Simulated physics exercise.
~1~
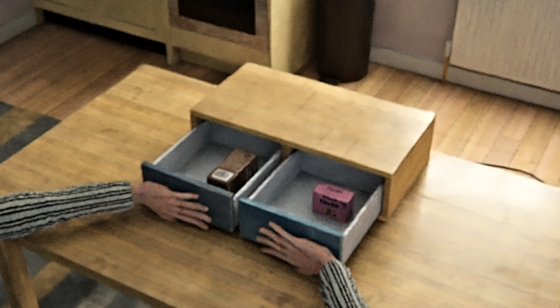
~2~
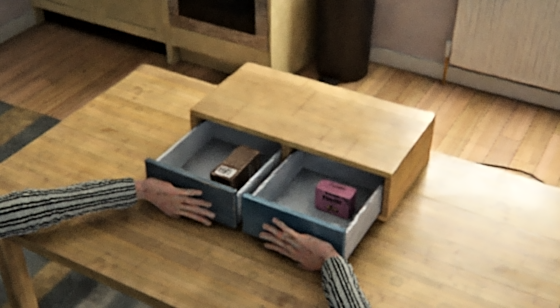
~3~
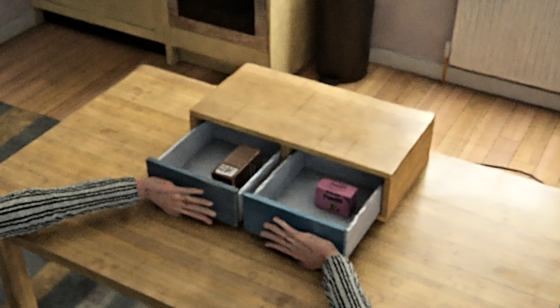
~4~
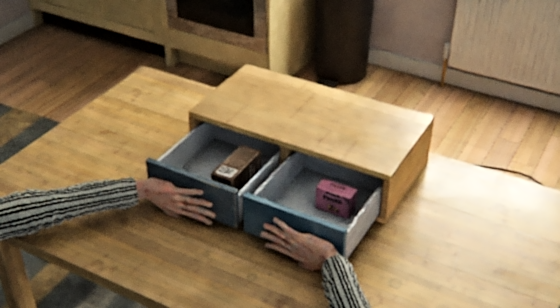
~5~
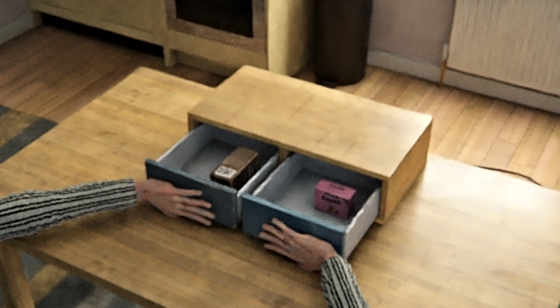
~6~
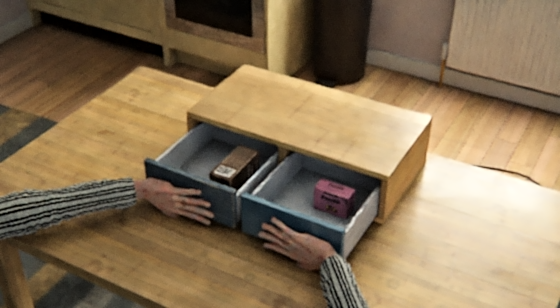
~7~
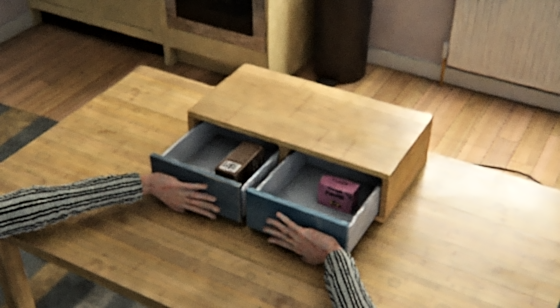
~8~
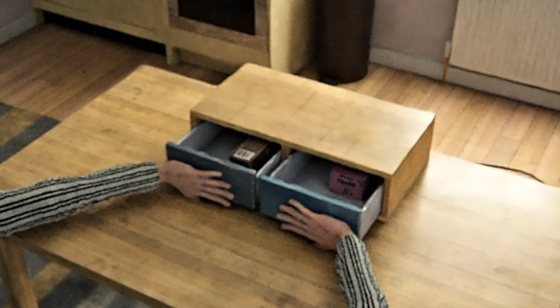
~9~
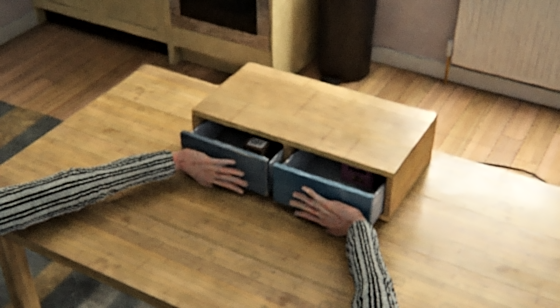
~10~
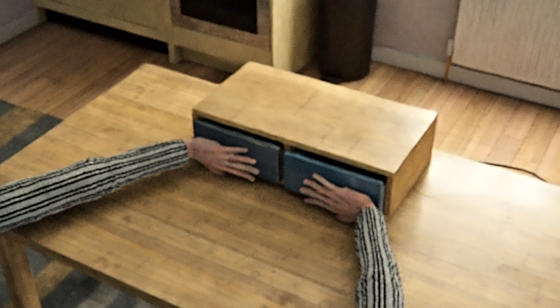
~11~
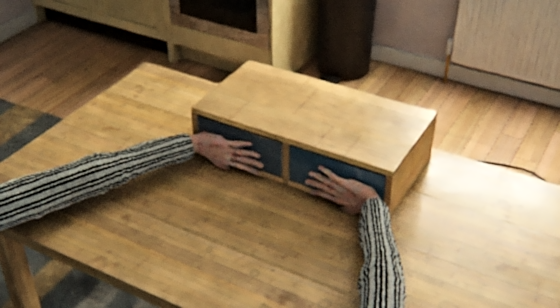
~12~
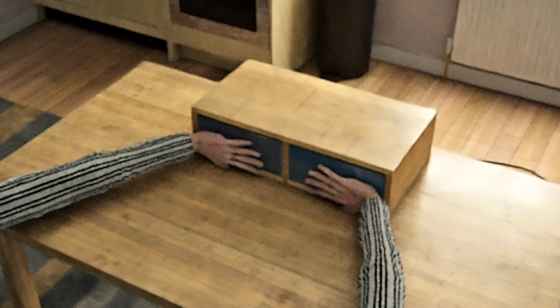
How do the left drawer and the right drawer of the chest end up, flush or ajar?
The left drawer ends up closed flush, and the right drawer also ends up closed flush.
